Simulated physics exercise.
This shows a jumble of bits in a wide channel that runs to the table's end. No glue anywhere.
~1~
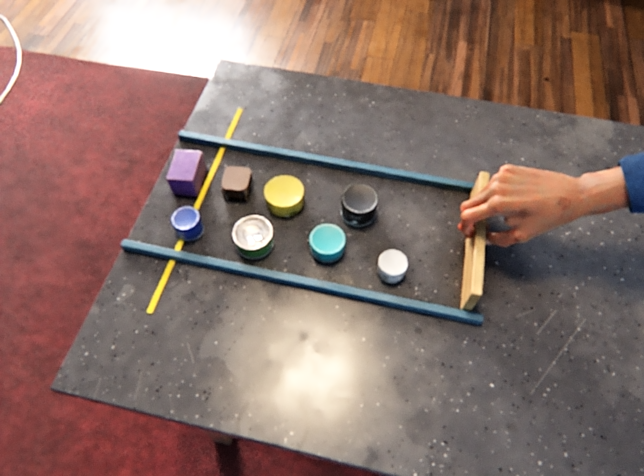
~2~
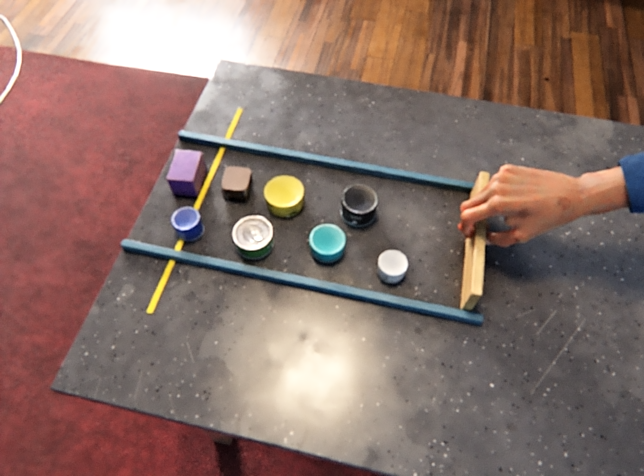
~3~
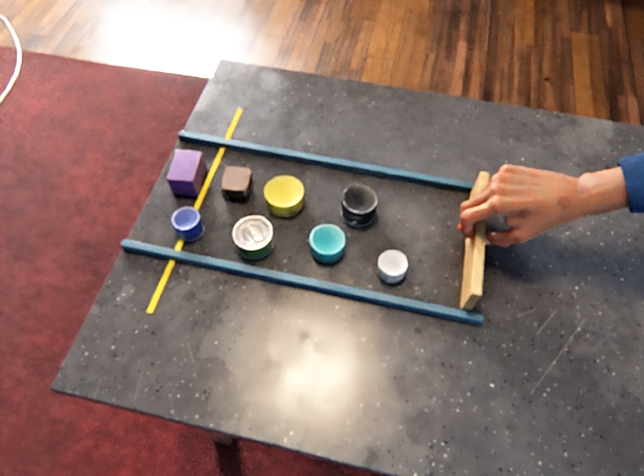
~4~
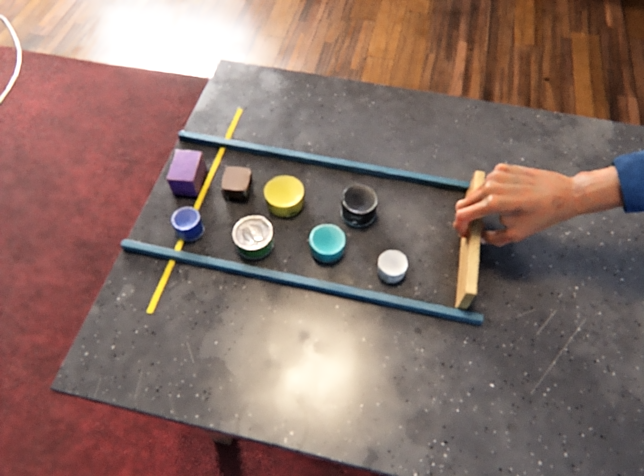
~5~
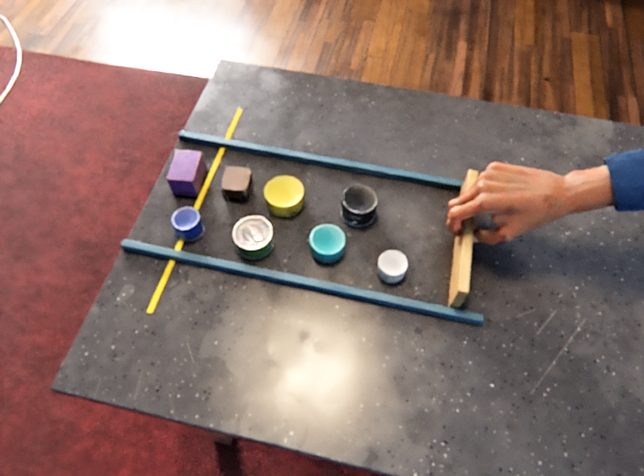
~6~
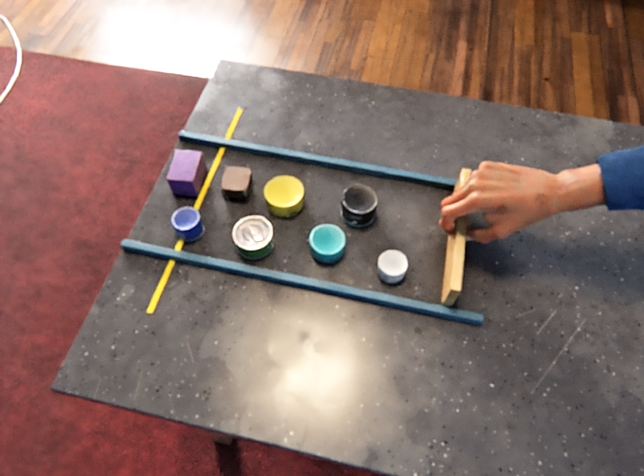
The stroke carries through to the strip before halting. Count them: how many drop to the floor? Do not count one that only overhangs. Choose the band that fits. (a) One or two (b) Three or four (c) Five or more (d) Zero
Option b: Three or four.
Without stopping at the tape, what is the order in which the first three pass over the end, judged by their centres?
The order goes the purple block, the brown case, and then the blue pot.
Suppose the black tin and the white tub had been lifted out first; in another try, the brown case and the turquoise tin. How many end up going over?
2, then 2.
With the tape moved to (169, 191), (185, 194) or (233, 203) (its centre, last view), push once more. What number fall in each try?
First 5, then 5, then 1.
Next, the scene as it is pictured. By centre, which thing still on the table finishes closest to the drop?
The one is the yellow tub.
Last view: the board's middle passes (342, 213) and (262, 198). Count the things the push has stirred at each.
Well, it's 3 at the first one and 8 at the second.
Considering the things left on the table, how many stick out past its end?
2 overhanging.
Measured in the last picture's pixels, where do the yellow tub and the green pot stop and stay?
First object: (155, 174); second object: (140, 224).
Early on, none off yet; purple block at rest near (187, 173); blue pot at rest near (188, 224); brown case at rest near (238, 184).
Finally, the number that fall off is three or four; lost, brown case, blue pot and purple block.
